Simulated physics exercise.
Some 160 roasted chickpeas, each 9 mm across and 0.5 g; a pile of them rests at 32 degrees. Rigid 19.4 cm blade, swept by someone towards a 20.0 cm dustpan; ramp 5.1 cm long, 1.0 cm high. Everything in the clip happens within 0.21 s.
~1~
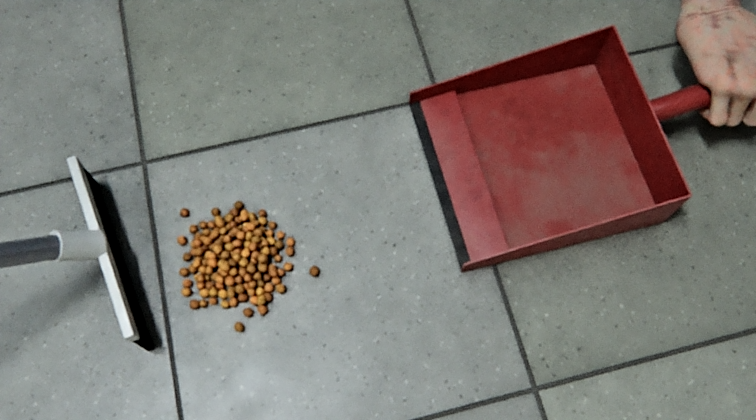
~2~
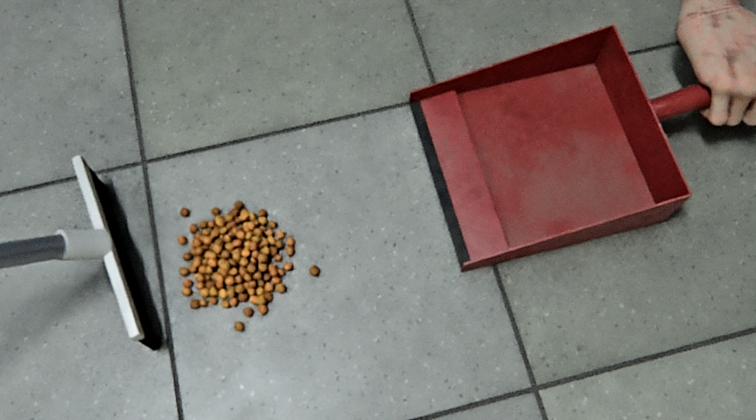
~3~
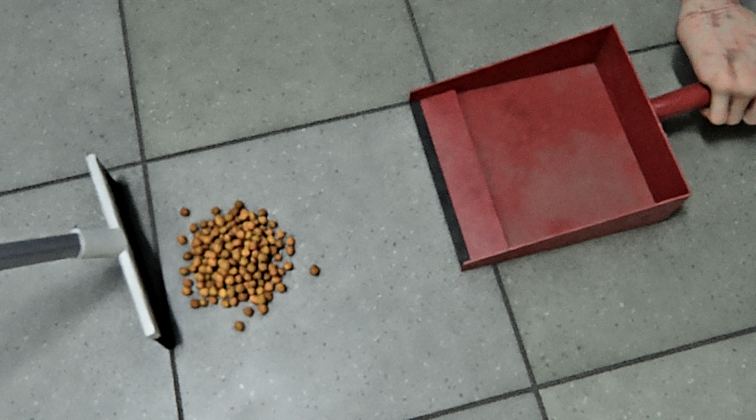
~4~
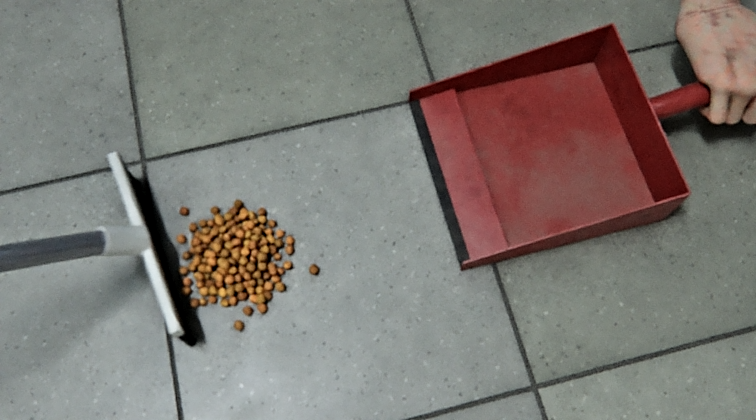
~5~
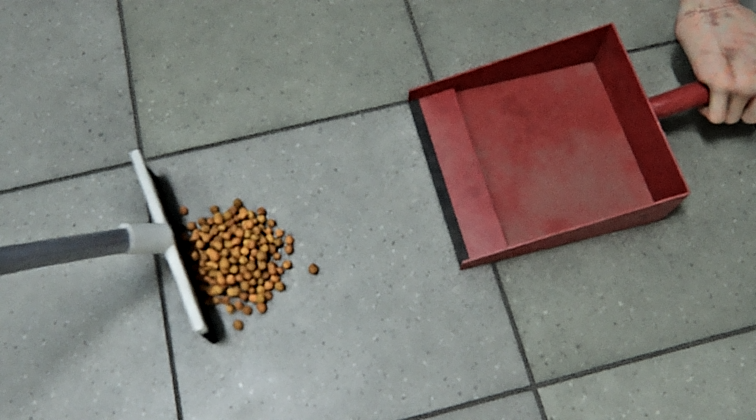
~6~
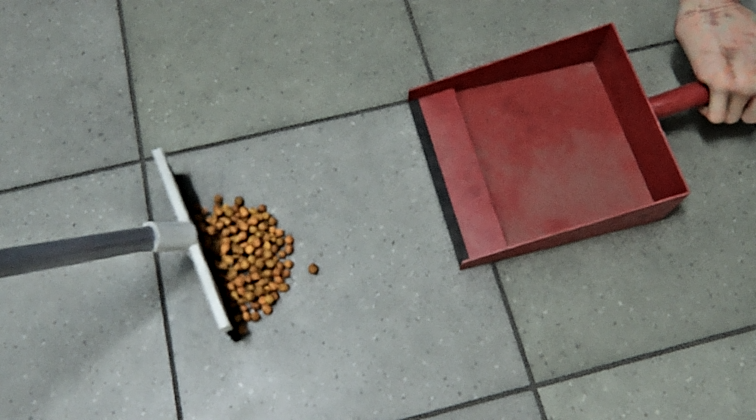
A hand held a red dustpan still on the gray tiled floor while a white-edged blade on a pole slid in from the left, reached a pile of roasted chickpeas and pushed them slightly rightward.
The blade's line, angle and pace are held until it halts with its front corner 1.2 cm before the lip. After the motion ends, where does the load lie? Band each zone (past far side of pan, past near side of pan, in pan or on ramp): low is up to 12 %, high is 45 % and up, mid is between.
Far side low, near side mid, pan mid.
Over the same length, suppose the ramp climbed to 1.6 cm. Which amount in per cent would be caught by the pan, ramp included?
Then around 20 percent, ramp counted.
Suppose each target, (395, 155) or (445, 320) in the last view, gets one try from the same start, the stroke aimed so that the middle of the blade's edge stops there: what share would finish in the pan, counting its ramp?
I'd expect around 40 percent, then around 5 percent.
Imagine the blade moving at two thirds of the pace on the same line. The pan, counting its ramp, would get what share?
In that case roughly 20 percent.
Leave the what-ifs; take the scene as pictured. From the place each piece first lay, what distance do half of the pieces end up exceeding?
Roughly 22 cm.
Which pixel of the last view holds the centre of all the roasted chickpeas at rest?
Somewhere around (437, 209) in the final frame.
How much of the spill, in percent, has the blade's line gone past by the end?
Estimate: About 5 %.
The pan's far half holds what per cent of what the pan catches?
I'd say near 20 per cent.
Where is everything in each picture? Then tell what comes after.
In the first picture, blade from (132, 335) to (77, 165), moved 0.0 cm, 0 of the pieces shifted so far; middle of the pieces at (238, 262); pan at (549, 157).
In the second picture, blade from (138, 335) to (81, 165), moved 0.5 cm, 0 of the pieces shifted so far; middle of the pieces at (238, 261).
In the third picture, blade from (153, 333) to (95, 164), moved 1.9 cm, 0 of the pieces shifted so far; middle of the pieces at (238, 261).
In the fourth picture, blade from (177, 331) to (117, 161), moved 4.1 cm, 0 of the pieces shifted so far; middle of the pieces at (238, 260).
In the fifth picture, blade from (201, 328) to (139, 159), moved 6.3 cm, 29 of the pieces shifted so far; middle of the pieces at (239, 259).
In the sixth picture, blade from (225, 326) to (161, 158), moved 8.5 cm, 145 of the pieces shifted so far; middle of the pieces at (245, 252); pan at (548, 154).
Then, 0.21 s after the last picture, middle of the blade 14 cm from the lip; 0 % over the lip, far side 0 %, near side 10 %.
Then, 0.36 s after the last picture, middle of the blade 6 cm from the lip; 0 % over the lip, far side 0 %, near side 15 %.
Then, 0.62 s after the last picture, middle of the blade 3 cm from the lip; 25 % over the lip, far side 0 %, near side 15 %.
In the end, far side 0 %, near side 15 %, pan 25 %, in front of the lip or behind the blade 60 %.
